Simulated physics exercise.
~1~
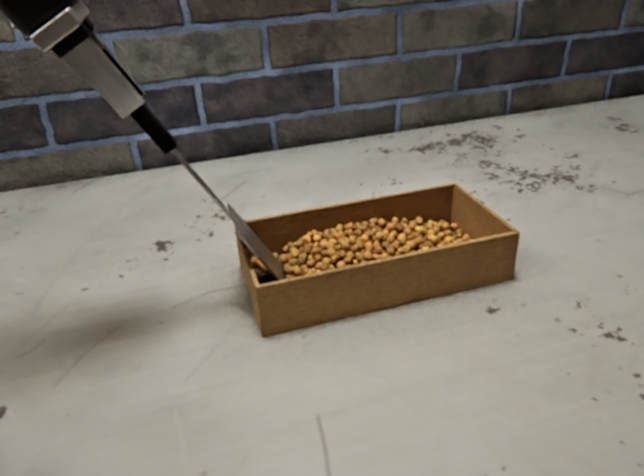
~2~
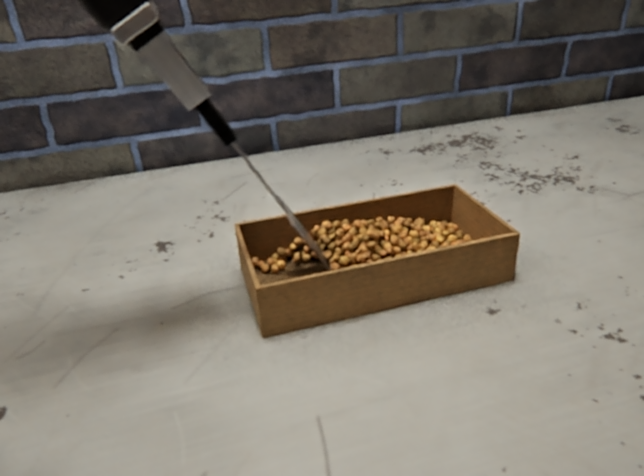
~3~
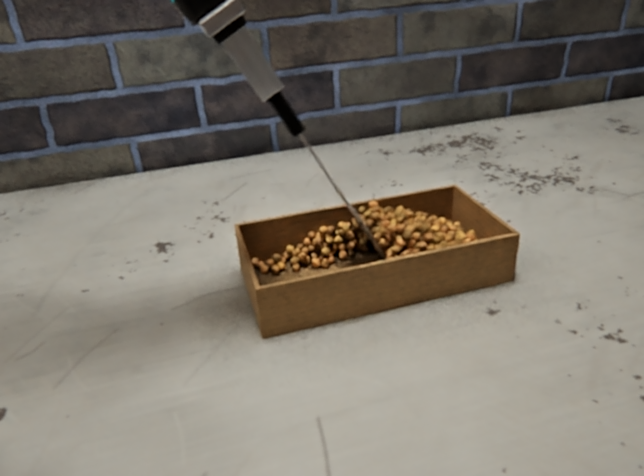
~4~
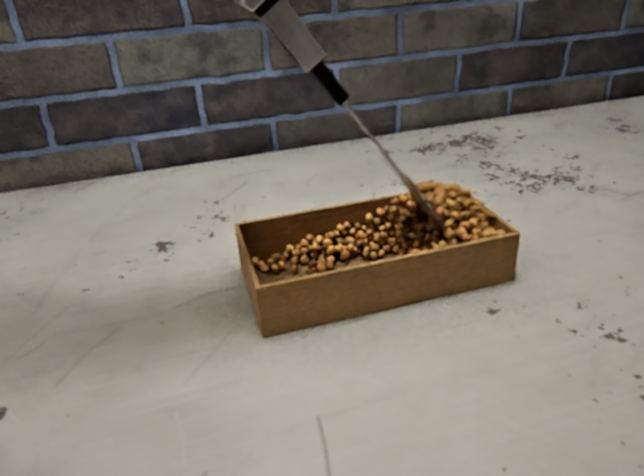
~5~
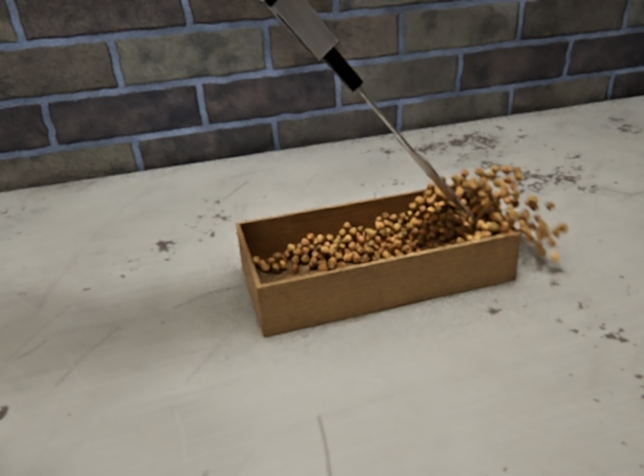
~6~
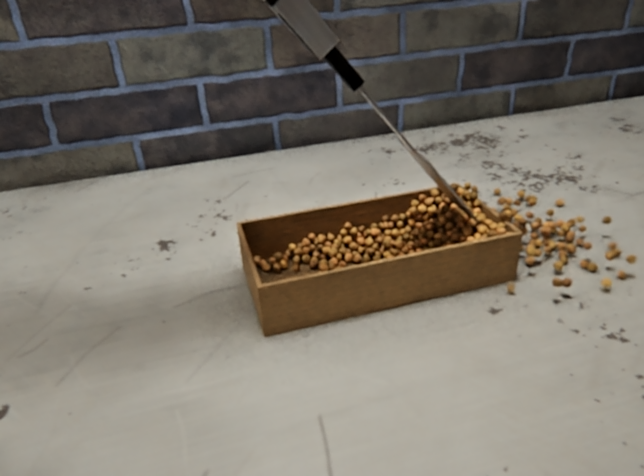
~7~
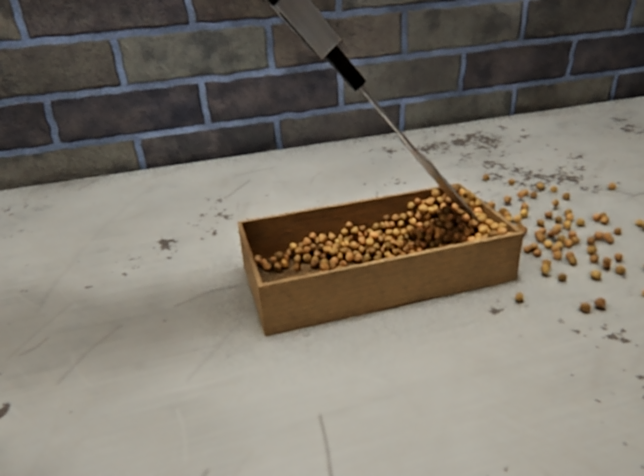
On a pale, worn tabletop before a dark brick wall, a robot arm holds a turner in the left end of a rectangular brown tin of dried chickpeas. The blade sweeps right through the heap, pushing the chickpeas into a steep mound and leaving a thinner layer behind it. Nearing the right end, it rises and tilts a little, and a burst of chickpeas spills over the rim. The turner then stops while the spilled pieces scatter across the table. Most remain in the tin, with a small share lying to its right.
